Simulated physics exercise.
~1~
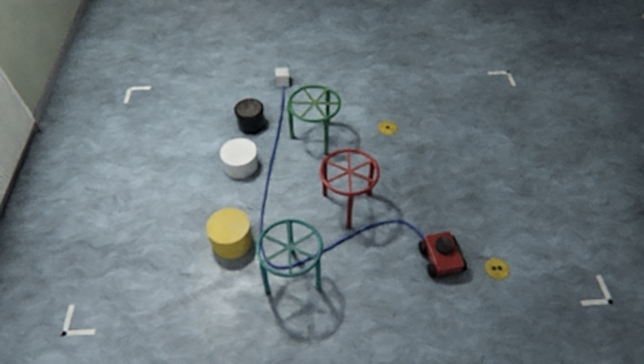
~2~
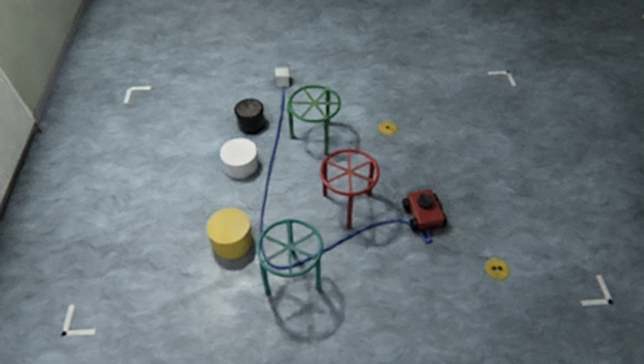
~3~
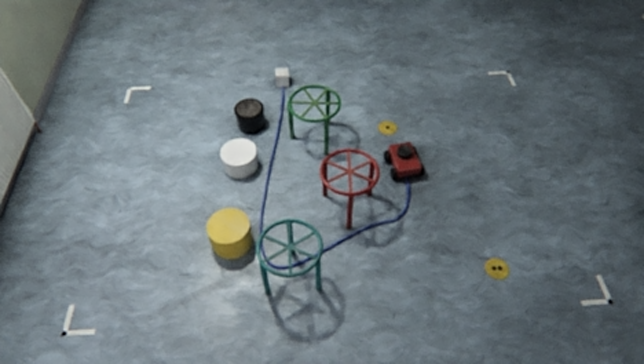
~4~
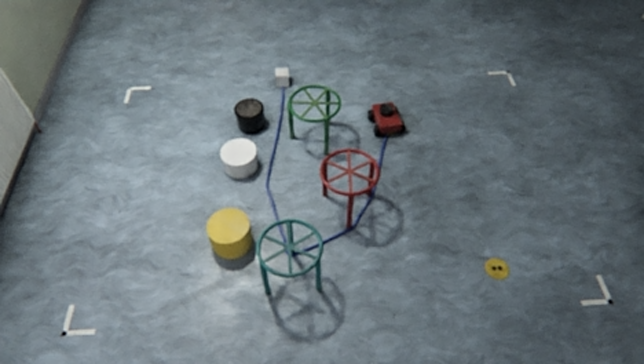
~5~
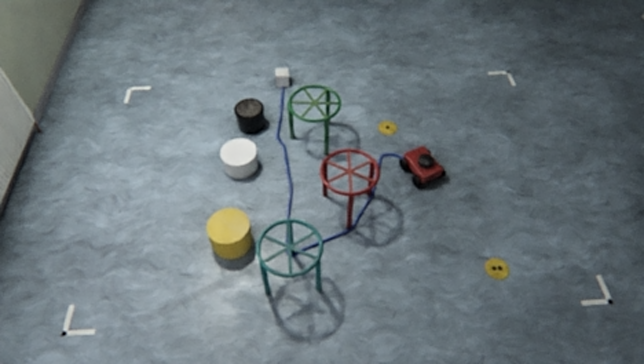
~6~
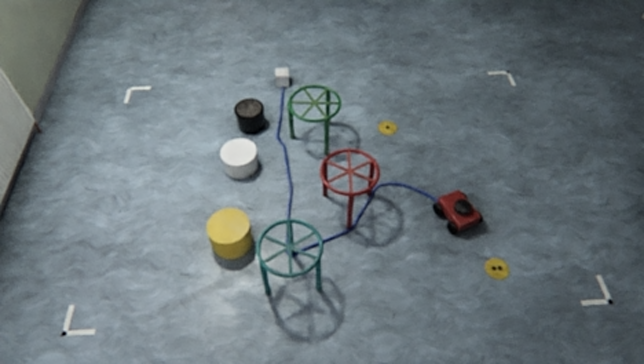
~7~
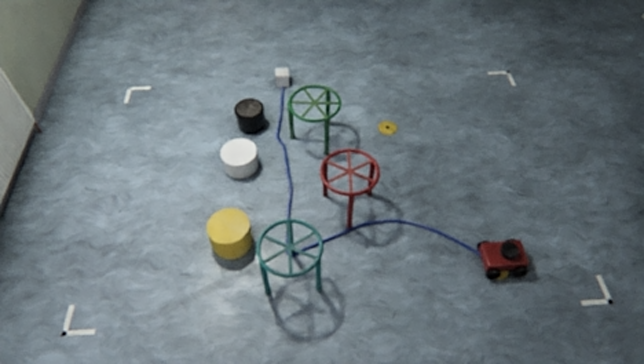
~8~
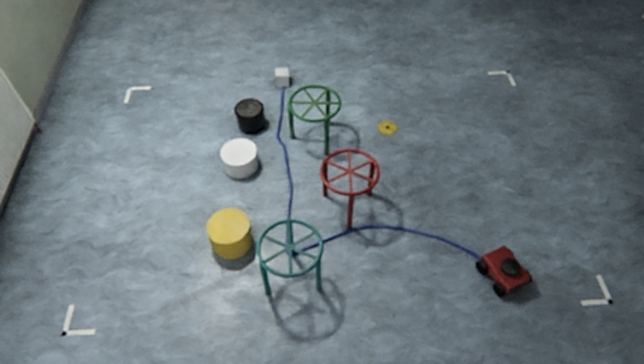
At first, a small red cart sits at the lower right of a grey floor, trailing a blue lead that curves around the teal stool and runs up to a small white block near the top. The cart drives up past the red stool, drawing the lead in, and reaches the yellow mark near the green stool, covering it. It then turns back and heads down and to the right, the line bending behind it. Finally it reaches the other yellow mark and stops just beyond, with the stools, tub, bucket and black pot all still standing in place.
